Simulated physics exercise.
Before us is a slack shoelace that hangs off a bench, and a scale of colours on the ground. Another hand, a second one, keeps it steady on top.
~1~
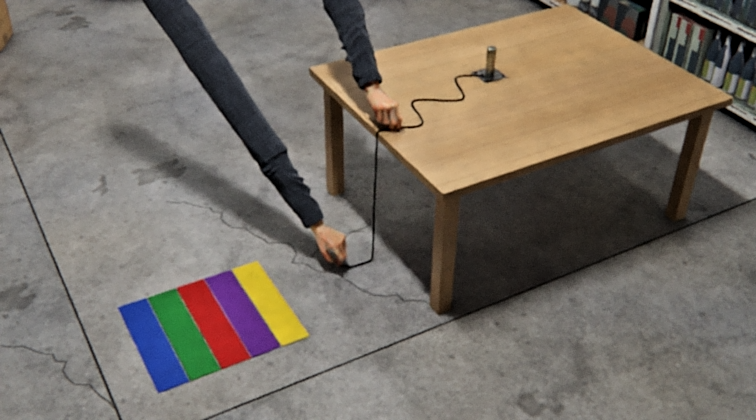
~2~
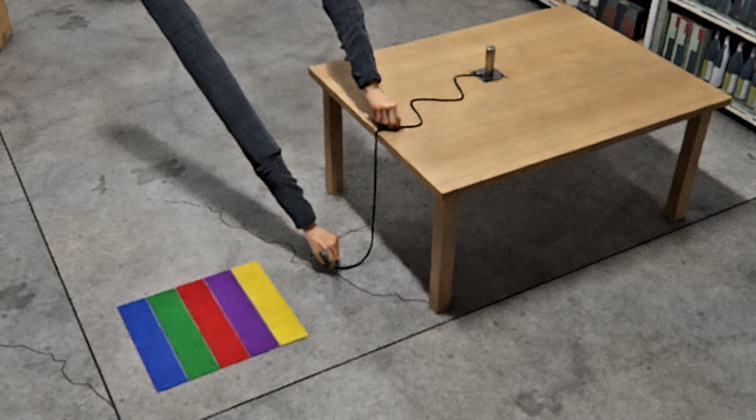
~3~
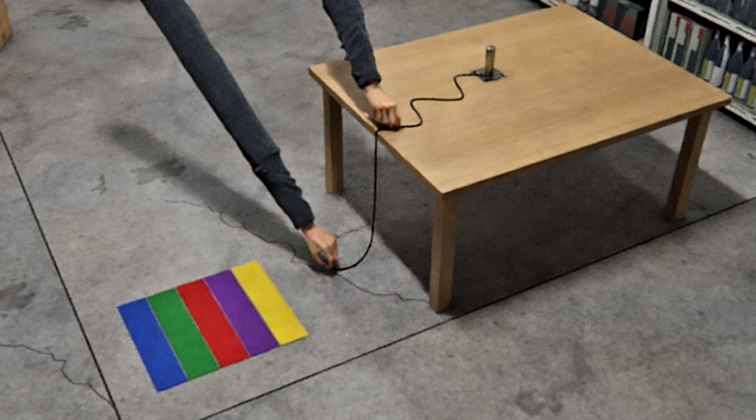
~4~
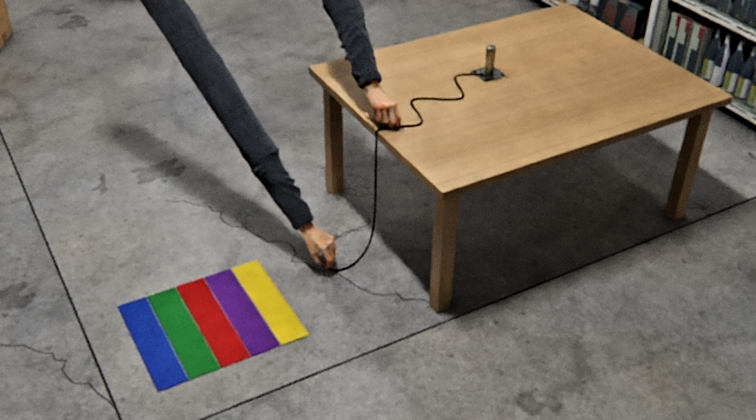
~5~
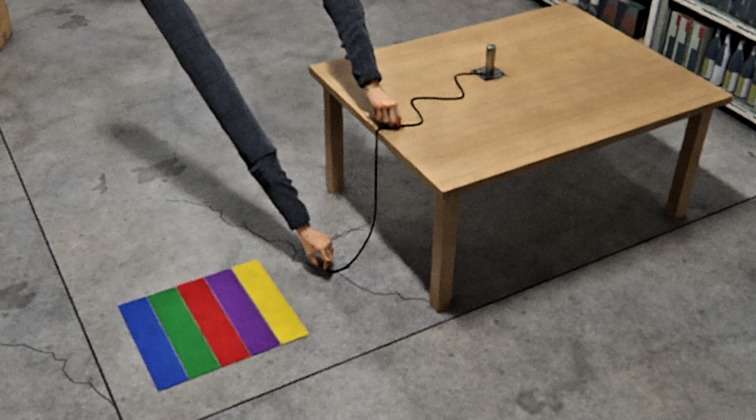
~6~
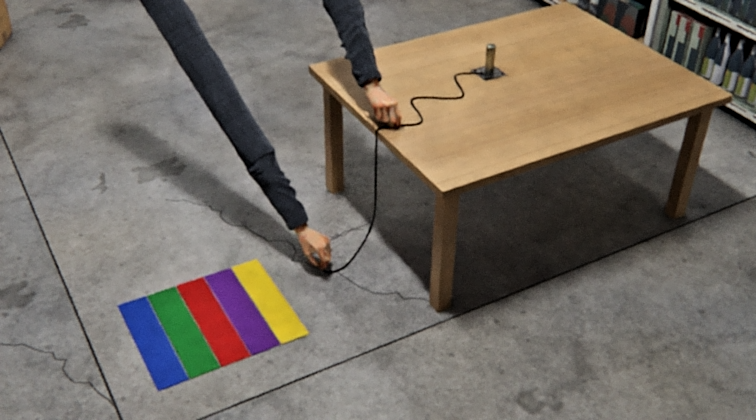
A hand shifts the shoelace's lower end slightly left while another hand holds it above.
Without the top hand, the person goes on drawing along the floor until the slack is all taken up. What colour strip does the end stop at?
Green.
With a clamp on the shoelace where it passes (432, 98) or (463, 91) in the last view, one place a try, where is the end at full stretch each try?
Approximately (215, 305), then (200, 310).
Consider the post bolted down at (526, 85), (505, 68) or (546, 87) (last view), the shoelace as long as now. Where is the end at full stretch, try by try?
Per try, approx.: (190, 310); (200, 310); (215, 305).
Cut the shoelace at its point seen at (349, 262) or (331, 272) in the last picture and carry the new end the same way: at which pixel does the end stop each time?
The first cut gives (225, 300) and the second gives (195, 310).
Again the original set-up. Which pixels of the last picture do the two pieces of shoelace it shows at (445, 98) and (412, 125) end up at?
The first one ends up at (418, 103) and the second one at (350, 148).
Early on, end near (230, 299); over purple.
Midway, end near (195, 311); over red.
At the end of the slack, end near (174, 318); over green. It gets as far as the green strip.
